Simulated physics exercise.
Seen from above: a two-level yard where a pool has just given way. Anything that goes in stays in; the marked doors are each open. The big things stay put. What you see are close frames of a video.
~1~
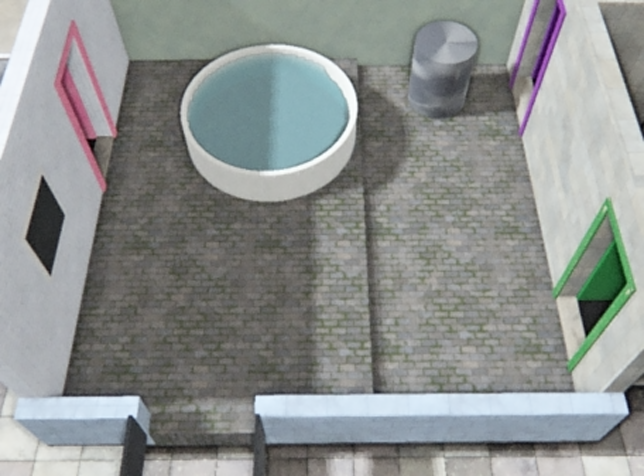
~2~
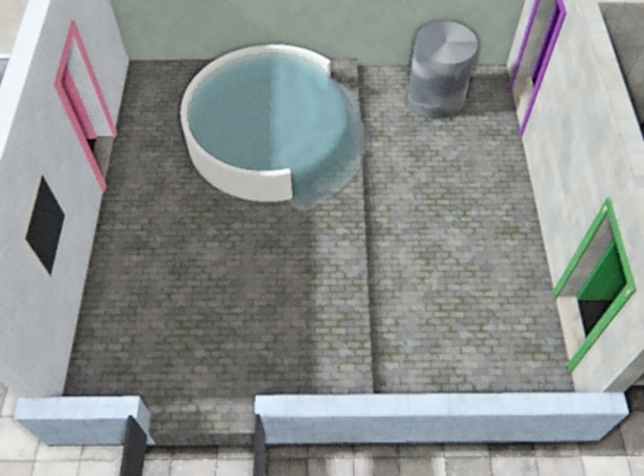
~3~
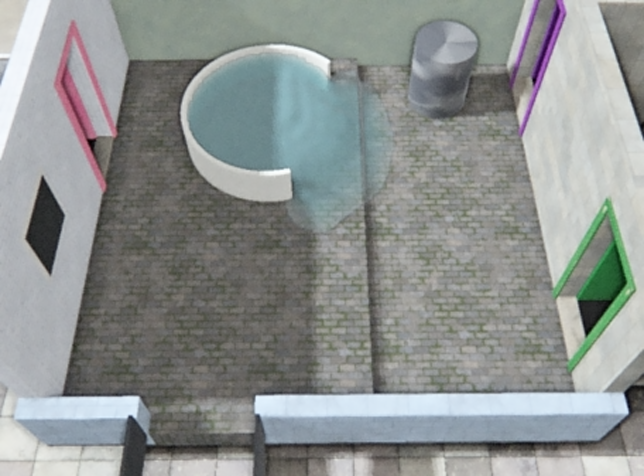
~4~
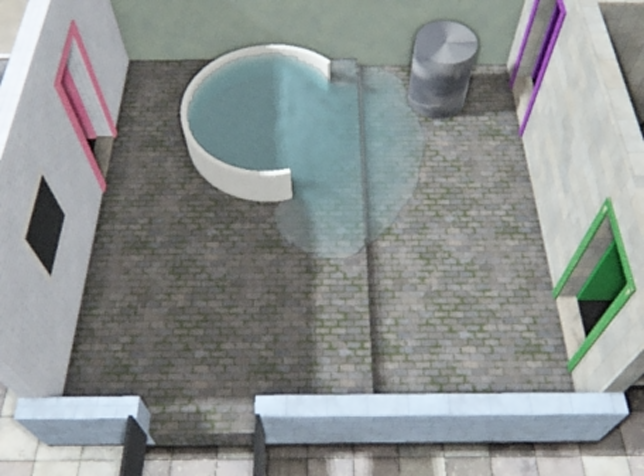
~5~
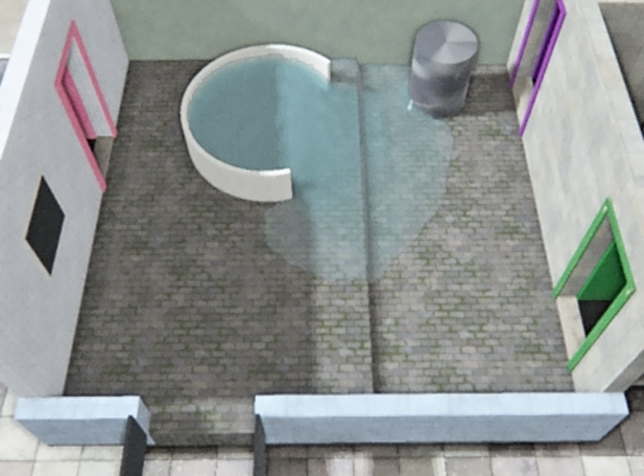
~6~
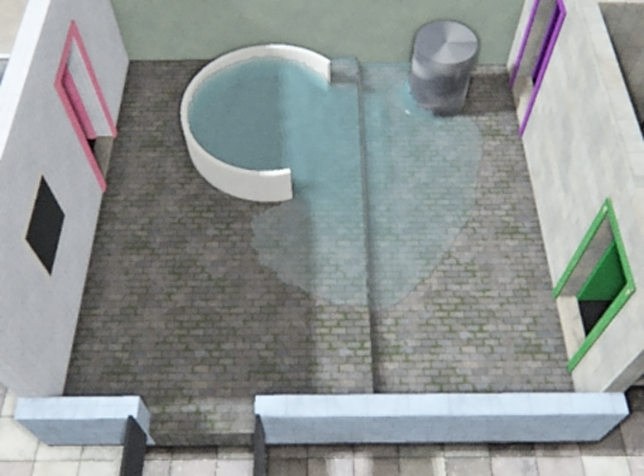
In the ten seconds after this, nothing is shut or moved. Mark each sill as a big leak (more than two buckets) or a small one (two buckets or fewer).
Green door: Big; pink door: Small; purple door: Small.
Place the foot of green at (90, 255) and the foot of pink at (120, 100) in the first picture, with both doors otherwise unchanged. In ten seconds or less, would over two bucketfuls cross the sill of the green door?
The green door falls short.
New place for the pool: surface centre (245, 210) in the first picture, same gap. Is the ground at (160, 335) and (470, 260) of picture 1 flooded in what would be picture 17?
I'd say spared for the first and watered for the second.
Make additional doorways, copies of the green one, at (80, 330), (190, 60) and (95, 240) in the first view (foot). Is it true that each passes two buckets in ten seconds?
Door by door: Stays short, stays short, stays short.
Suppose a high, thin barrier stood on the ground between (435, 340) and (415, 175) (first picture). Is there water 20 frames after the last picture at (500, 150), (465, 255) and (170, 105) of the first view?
Outcome per location, in sequence: Soaking, soaking, unsoaked.
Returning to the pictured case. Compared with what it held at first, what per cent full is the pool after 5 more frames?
I'd put it close to 54 in a hundred.
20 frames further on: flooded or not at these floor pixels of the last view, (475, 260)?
By then I'd expect it to be inundated.
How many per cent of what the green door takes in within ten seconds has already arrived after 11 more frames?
I get 0 per cent.
A moment on, water covers 45 % of the floor; the green door not reached, the pink door not reached, the purple door wet at the sill, nothing in.
Next, water covers 50 % of the floor; the green door under two buckets in, the pink door not reached, the purple door wet at the sill, nothing in.
Then, water covers 50 % of the floor; the green door over two buckets in, the pink door not reached, the purple door wet at the sill, nothing in.
Later, water covers 70 % of the floor; the green door far over two buckets in, the pink door not reached, the purple door wet at the sill, nothing in.
In the end, water covers 60 % of the floor; the green door far over two buckets in, the pink door wet at the sill, nothing in, the purple door wet at the sill, nothing in.
